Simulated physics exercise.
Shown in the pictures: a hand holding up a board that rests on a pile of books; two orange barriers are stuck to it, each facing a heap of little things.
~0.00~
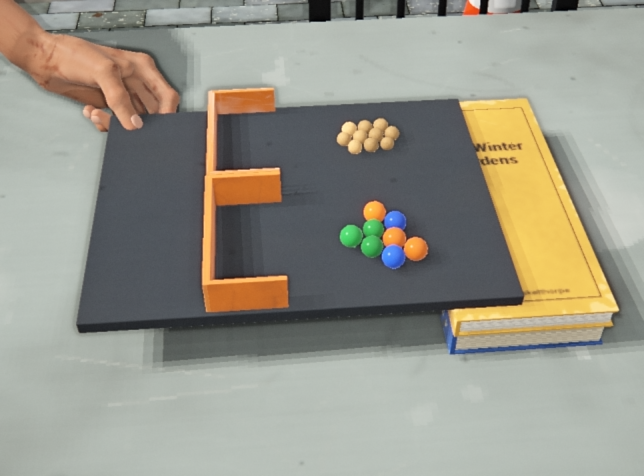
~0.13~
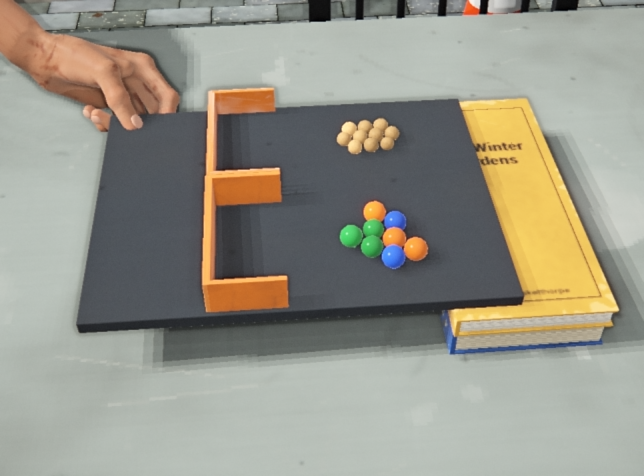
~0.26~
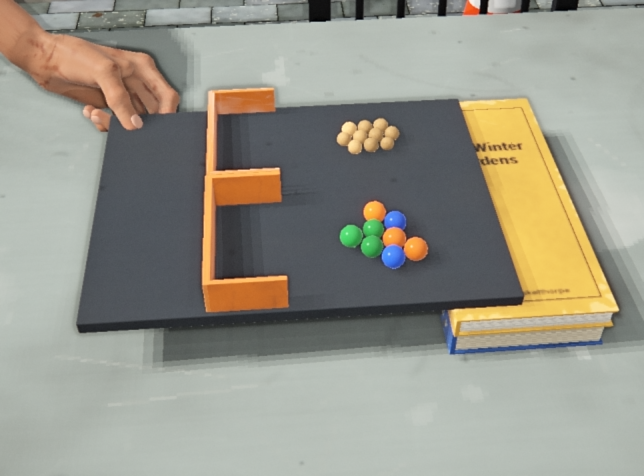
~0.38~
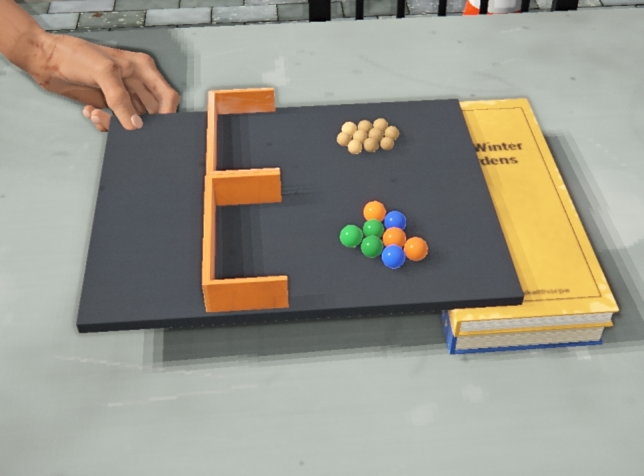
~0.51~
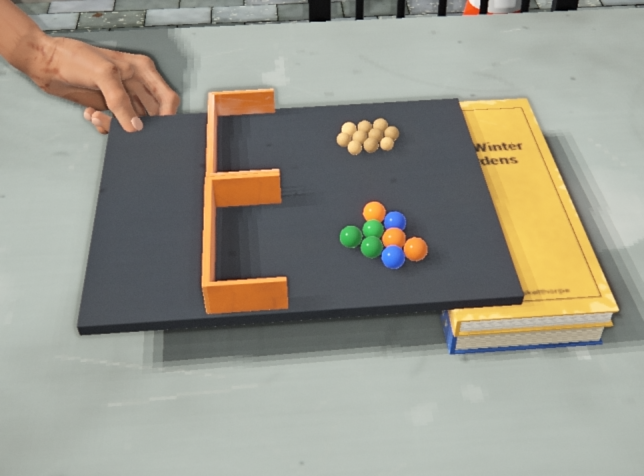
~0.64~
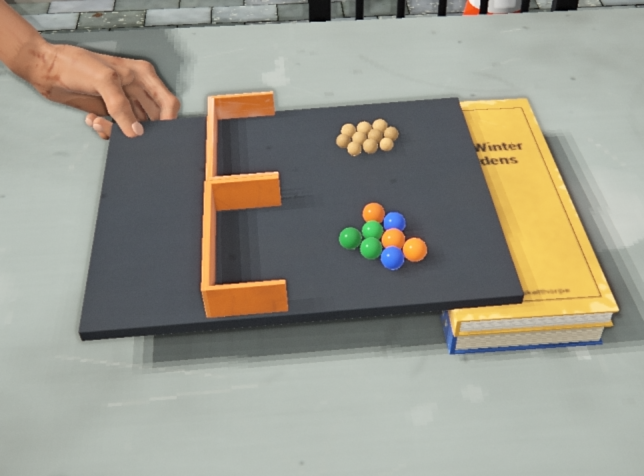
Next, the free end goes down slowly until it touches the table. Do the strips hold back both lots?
In order: I think the near batch will be restrained by its barrier. I think the far batch will be restrained by its barrier.
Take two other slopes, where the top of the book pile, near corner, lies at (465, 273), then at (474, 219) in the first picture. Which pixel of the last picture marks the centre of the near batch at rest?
The middle ends up around (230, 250) the first time and around (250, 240) the second time.
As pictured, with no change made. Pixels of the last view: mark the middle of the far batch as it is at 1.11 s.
I'd point at about (326, 149).
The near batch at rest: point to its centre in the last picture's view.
About (227, 272).
Around 0.85 s, board sloping at 5°; near batch where it was; far batch where it was.
Around 1.11 s, board sloping at 9°; near batch on its way down; far batch on its way down.
Around 1.40 s, board resting at 10°; near batch has reached its bar; far batch has reached its bar.
Finally (2.1 s), board resting at 10°; near batch gathered behind its bar; far batch gathered behind its bar.
